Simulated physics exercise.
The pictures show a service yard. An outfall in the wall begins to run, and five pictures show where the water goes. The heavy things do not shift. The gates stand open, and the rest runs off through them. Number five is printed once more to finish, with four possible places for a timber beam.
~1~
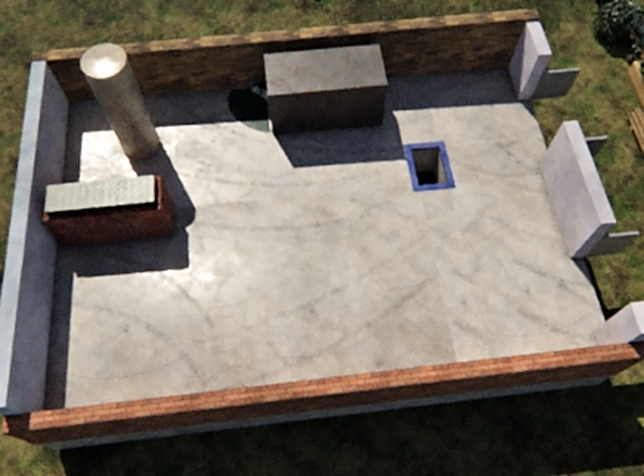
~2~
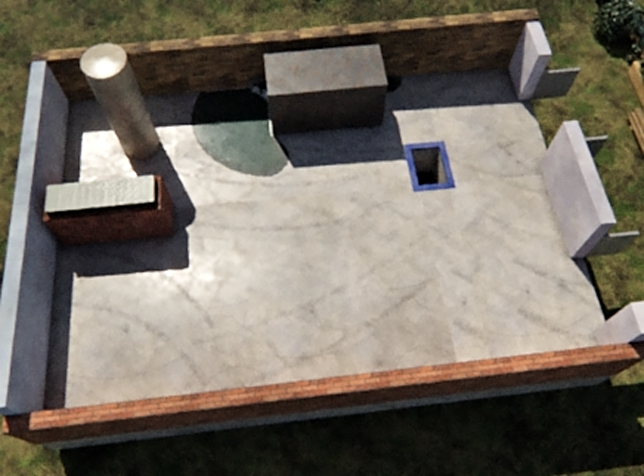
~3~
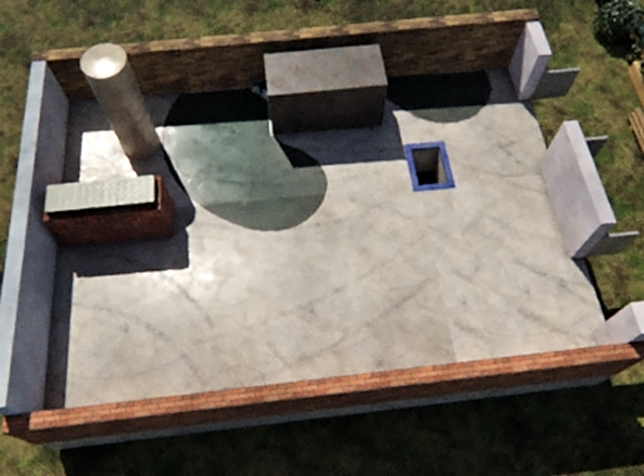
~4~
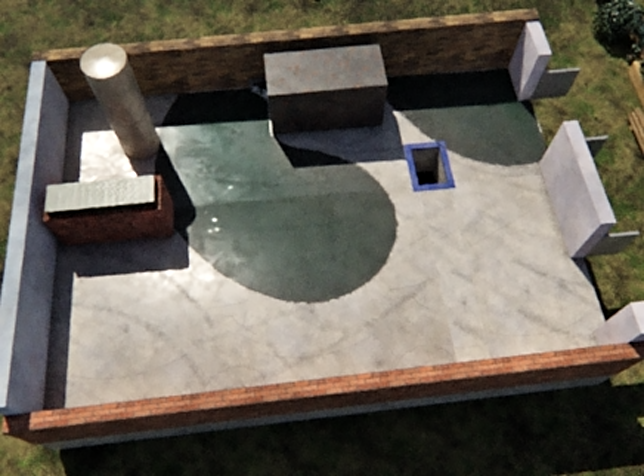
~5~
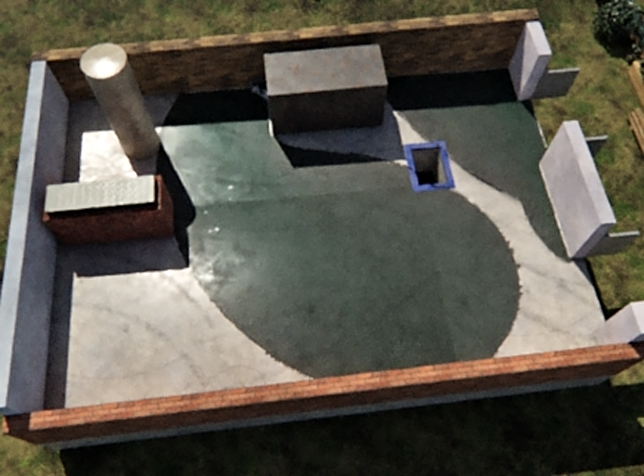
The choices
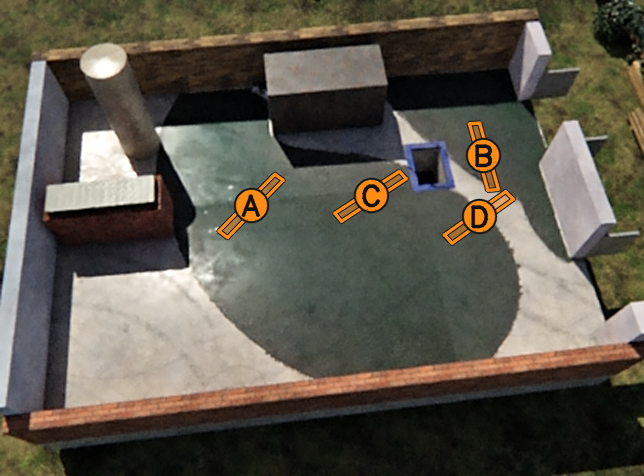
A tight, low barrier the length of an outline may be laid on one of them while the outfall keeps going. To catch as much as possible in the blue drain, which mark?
A.
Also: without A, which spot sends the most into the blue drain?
That would be C.
In orange, A from (223, 234) to (278, 177); B from (493, 189) to (474, 123); C from (338, 217) to (402, 175); D from (448, 239) to (509, 195).
If A is chosen, about 14 % of the stream goes into the blue drain, about 86 % out by the gates.
If B is chosen, about 2 % of the stream goes into the blue drain, about 98 % out by the gates.
If C is chosen, about 8 % of the stream goes into the blue drain, about 92 % out by the gates.
If D is chosen, about 2 % of the stream goes into the blue drain, about 98 % out by the gates.
